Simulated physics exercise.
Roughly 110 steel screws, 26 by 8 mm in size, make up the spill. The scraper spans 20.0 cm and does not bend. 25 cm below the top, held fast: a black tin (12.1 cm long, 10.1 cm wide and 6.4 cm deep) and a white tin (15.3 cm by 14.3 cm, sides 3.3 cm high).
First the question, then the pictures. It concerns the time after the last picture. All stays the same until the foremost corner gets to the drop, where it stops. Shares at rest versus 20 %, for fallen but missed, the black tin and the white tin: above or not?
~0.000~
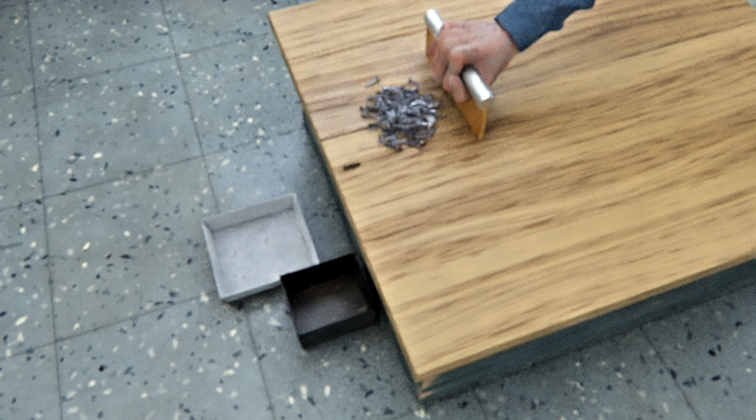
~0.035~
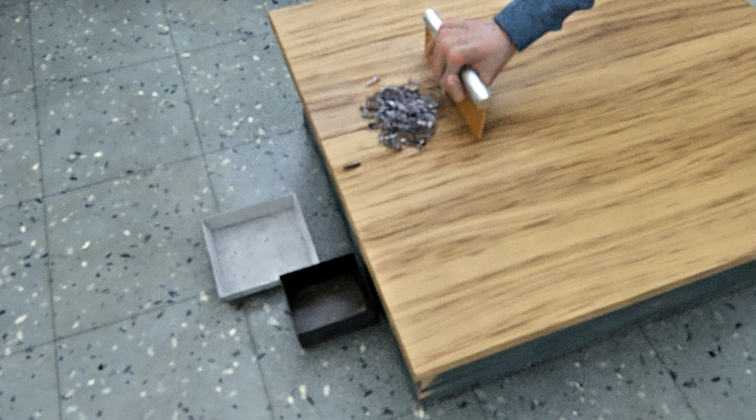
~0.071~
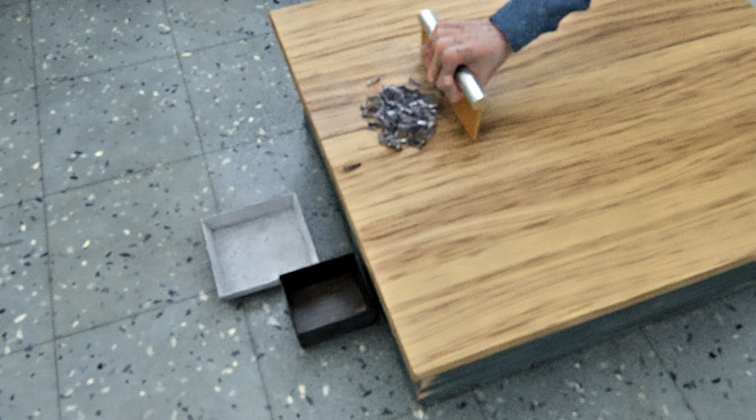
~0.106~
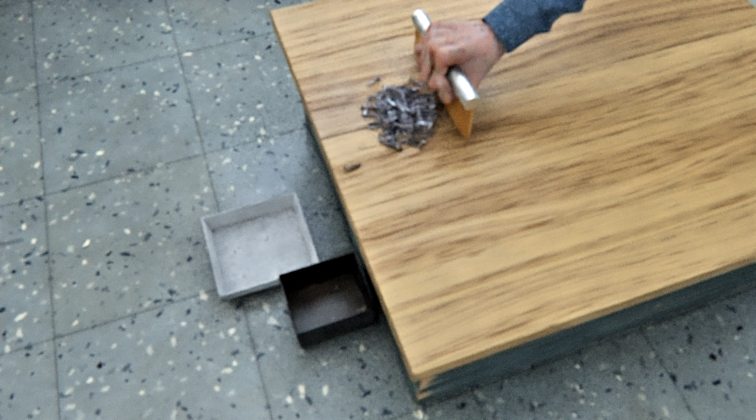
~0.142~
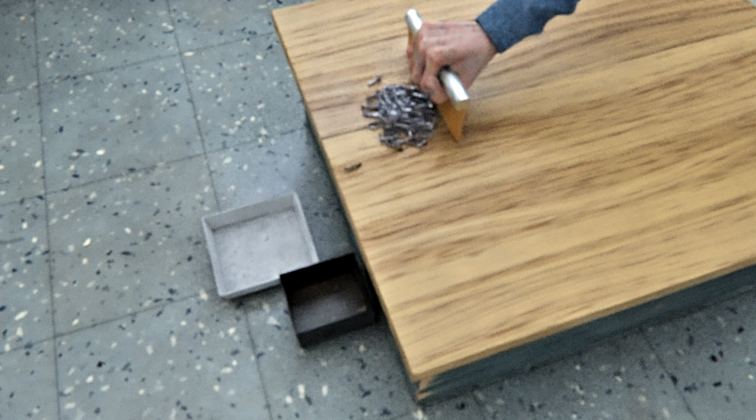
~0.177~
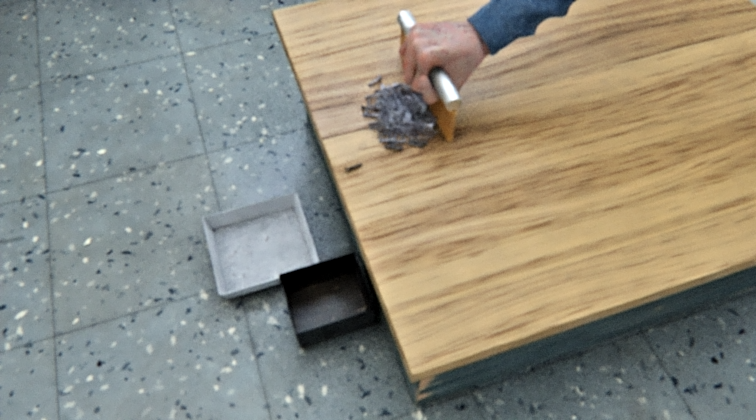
Fallen but missed: Above; black tin: Not above; white tin: Above.
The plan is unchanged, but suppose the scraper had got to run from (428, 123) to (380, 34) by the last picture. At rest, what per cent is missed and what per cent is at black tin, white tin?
Final split - missed 15, black tin 0, white tin 80.
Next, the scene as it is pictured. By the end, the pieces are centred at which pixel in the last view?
In the last picture the centre sits at about (281, 228).
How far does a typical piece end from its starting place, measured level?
Around 24 centimetres.
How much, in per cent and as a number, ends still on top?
My estimate is close to 20 per cent.
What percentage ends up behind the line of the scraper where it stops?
Around 20 in a hundred.
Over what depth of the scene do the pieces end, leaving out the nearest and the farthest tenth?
Around 18 centimetres.
After 0.43 s, scraper 14 cm from its start, spill 15 cm wide; still on top 100 %.
After 0.69 s, scraper 22 cm from its start, spill 19 cm wide; off the edge, not caught 60 %, still on top 40 %.
After 0.91 s, scraper 22 cm from its start, spill 21 cm wide; white tin 50 %, off the edge, not caught 30 %, still on top 20 %.
At rest (1.8 s), black tin 0 %, white tin 55 %, fallen but missed 25 %, still on top 20 %.
